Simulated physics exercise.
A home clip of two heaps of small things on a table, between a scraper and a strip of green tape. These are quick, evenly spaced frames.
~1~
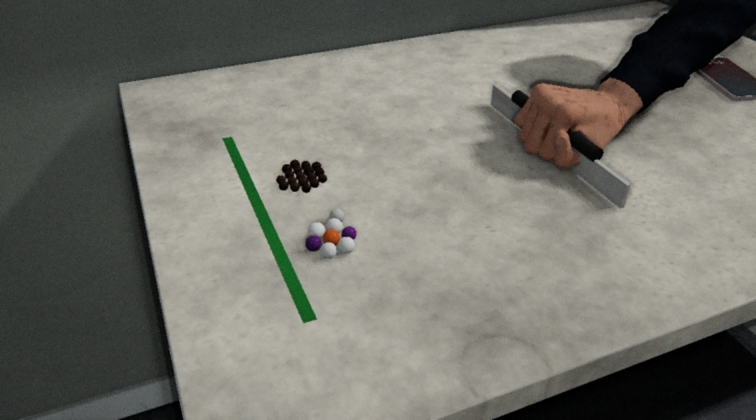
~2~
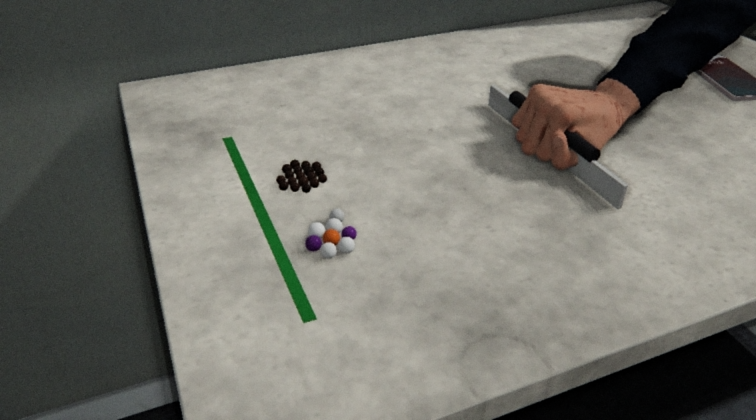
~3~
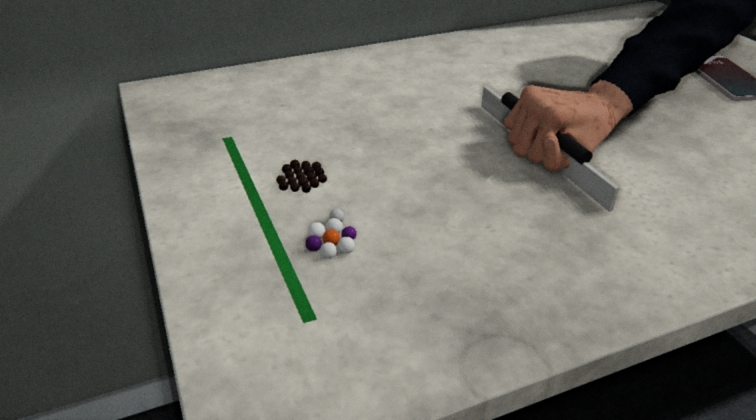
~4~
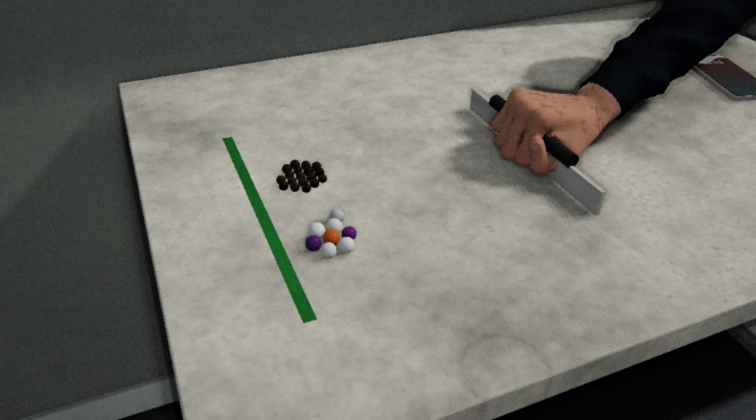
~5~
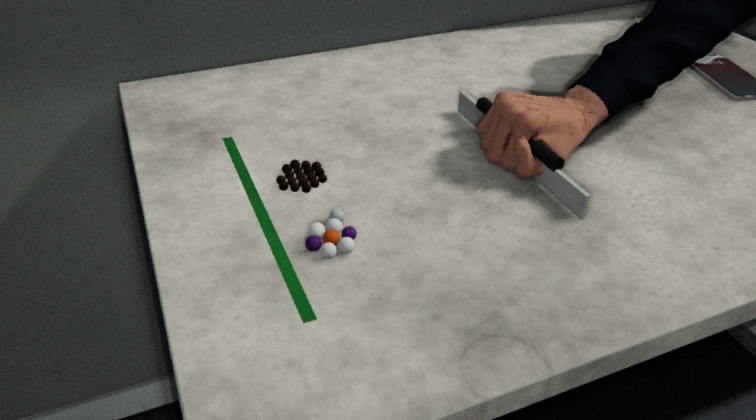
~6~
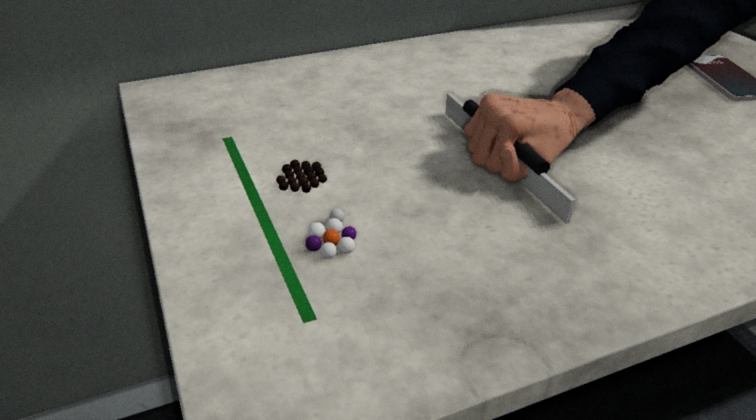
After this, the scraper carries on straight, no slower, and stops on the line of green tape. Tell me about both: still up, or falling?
The near portion partly drops off; the far portion partly drops off.
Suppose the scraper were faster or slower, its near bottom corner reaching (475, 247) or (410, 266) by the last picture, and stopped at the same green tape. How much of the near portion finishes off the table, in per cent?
Roughly 100 per cent, and 100 per cent.
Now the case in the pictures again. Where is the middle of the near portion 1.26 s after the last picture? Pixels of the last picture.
Near (160, 277).
Then, 0.48 s after the last picture, scraper still moving, near (381, 166); near portion all on the table, its front near (313, 243); far portion all on the table, its front near (284, 186).
Then, 0.98 s after the last picture, scraper stopped at the green tape; near portion all on the table, its front near (219, 272); far portion all on the table, its front near (216, 218).
Then, 1.26 s after the last picture, scraper stopped at the green tape; near portion a small part over the edge; far portion all on the table, its front near (143, 219).
At rest, scraper stopped at the green tape; near portion all over the edge; far portion all over the edge.
